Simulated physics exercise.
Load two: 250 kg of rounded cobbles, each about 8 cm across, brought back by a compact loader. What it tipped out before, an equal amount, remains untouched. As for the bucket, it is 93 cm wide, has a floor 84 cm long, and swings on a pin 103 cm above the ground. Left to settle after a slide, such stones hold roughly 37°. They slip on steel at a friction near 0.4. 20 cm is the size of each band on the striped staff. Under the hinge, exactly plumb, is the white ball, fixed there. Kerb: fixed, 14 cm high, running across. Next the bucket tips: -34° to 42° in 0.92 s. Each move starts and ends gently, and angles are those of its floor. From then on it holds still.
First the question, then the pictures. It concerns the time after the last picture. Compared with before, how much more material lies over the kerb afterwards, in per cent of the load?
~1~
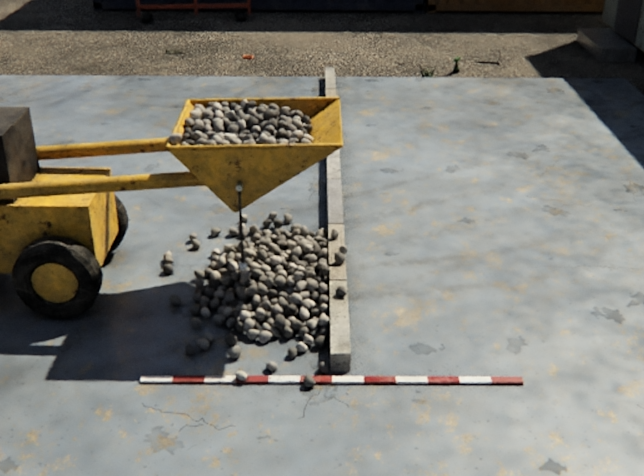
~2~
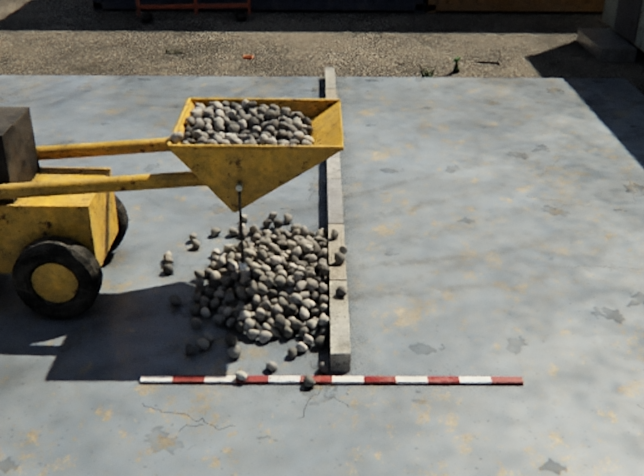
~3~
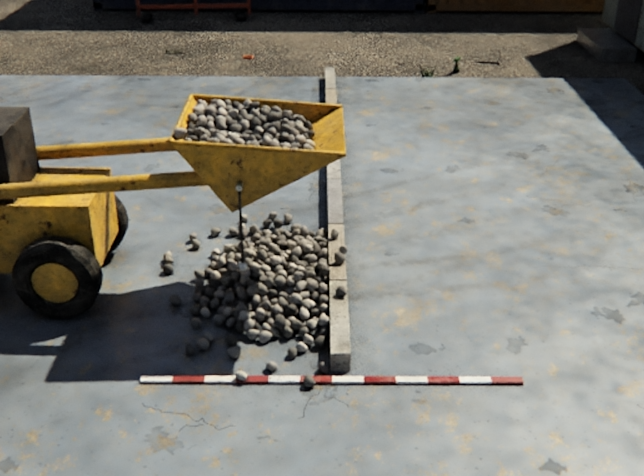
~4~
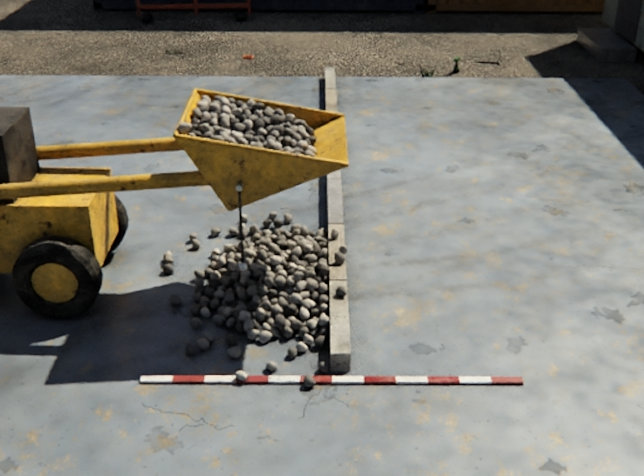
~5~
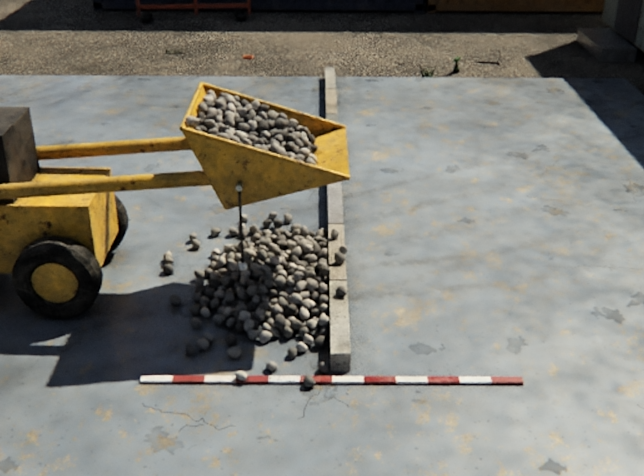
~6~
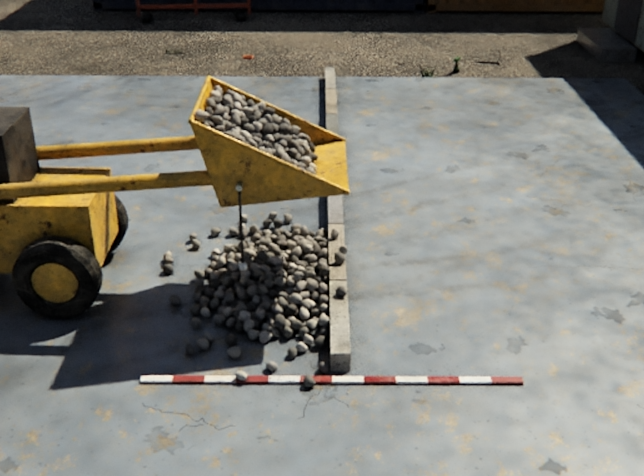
Some 75 per cent of a load more.
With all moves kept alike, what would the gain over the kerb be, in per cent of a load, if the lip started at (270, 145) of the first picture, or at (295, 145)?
Some 10 percent first and 25 percent second.
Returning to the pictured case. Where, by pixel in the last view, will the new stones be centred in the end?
Their centre rests close to (377, 279).
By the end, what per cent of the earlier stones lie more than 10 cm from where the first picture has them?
Close to 0 in a hundred of them.
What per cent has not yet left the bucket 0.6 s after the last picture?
Some 60 %, roughly, is held.
Then, 0.3 s after the last picture the floor is at 30°; in per cent of one load, 100 in the bucket, 100 on this side of the kerb; the foremost stones are at (332, 268).
Then, 0.6 s after the last picture the floor is at 42°; in per cent of one load, 61 in the bucket, 134 on this side of the kerb, 4 over the kerb; the foremost stones are at (358, 259).
Then, 1.0 s after the last picture the floor is at 42°; in per cent of one load, 6 in the bucket, 136 on this side of the kerb, 57 over the kerb; the foremost stones are at (447, 274).
Then, 3.5 s after the last picture the floor is at 42°; in per cent of one load, 0 in the bucket, 125 on this side of the kerb, 75 over the kerb; the foremost stones are at (631, 291). Net gain over the kerb, 75.
